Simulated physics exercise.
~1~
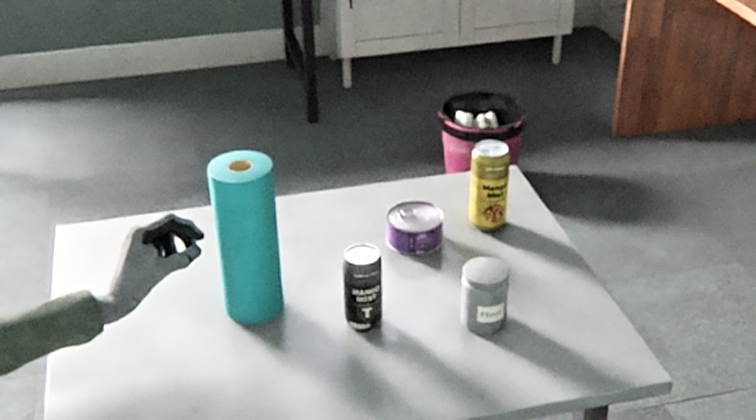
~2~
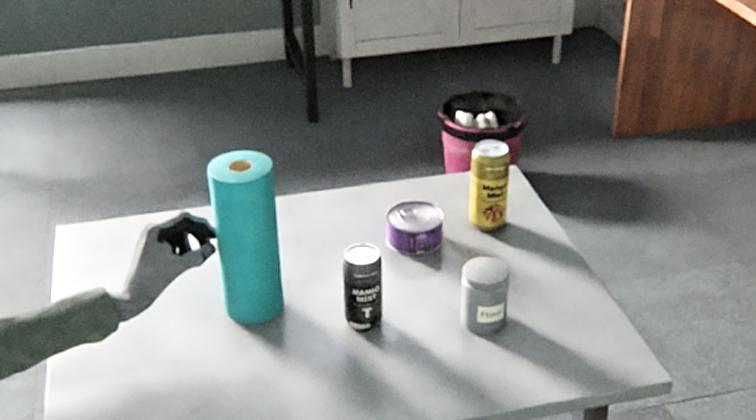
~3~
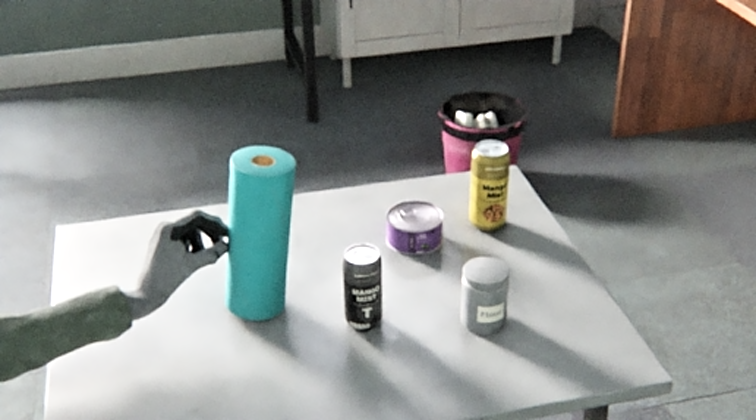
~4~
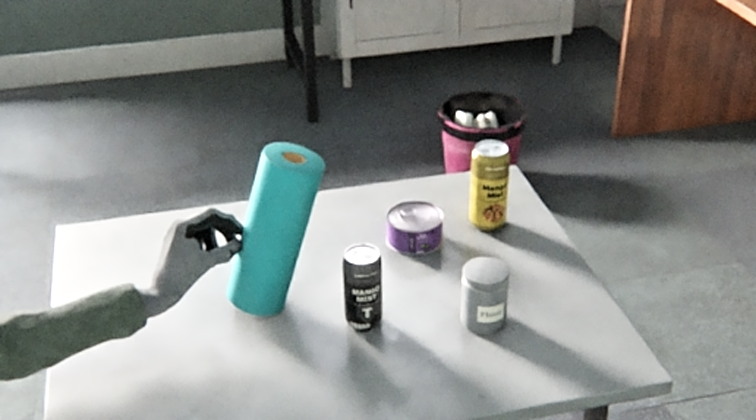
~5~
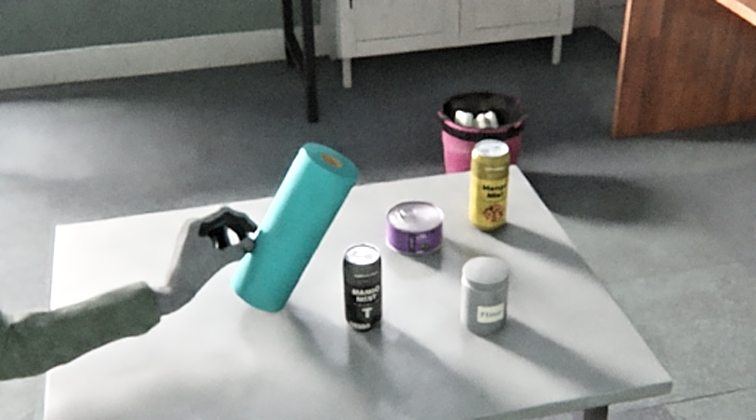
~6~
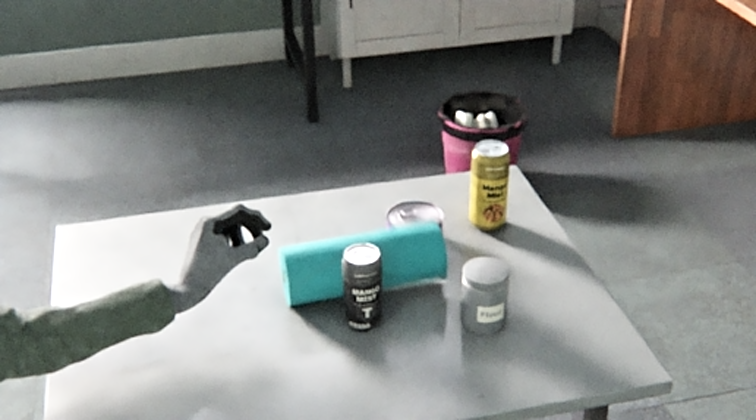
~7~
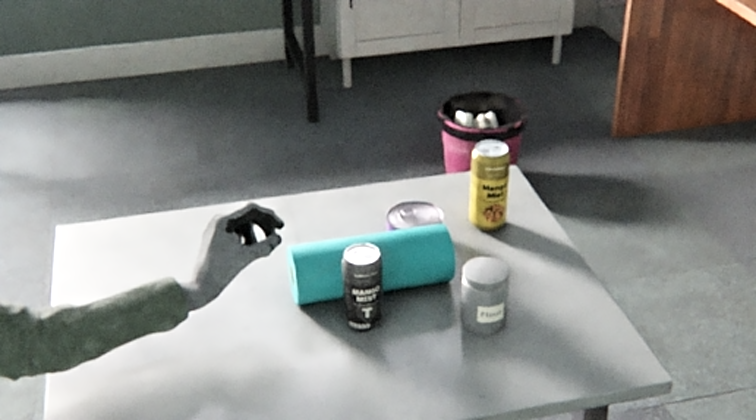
A gloved hand pushes the turquoise roll rightward until it topples onto its side behind the black can.
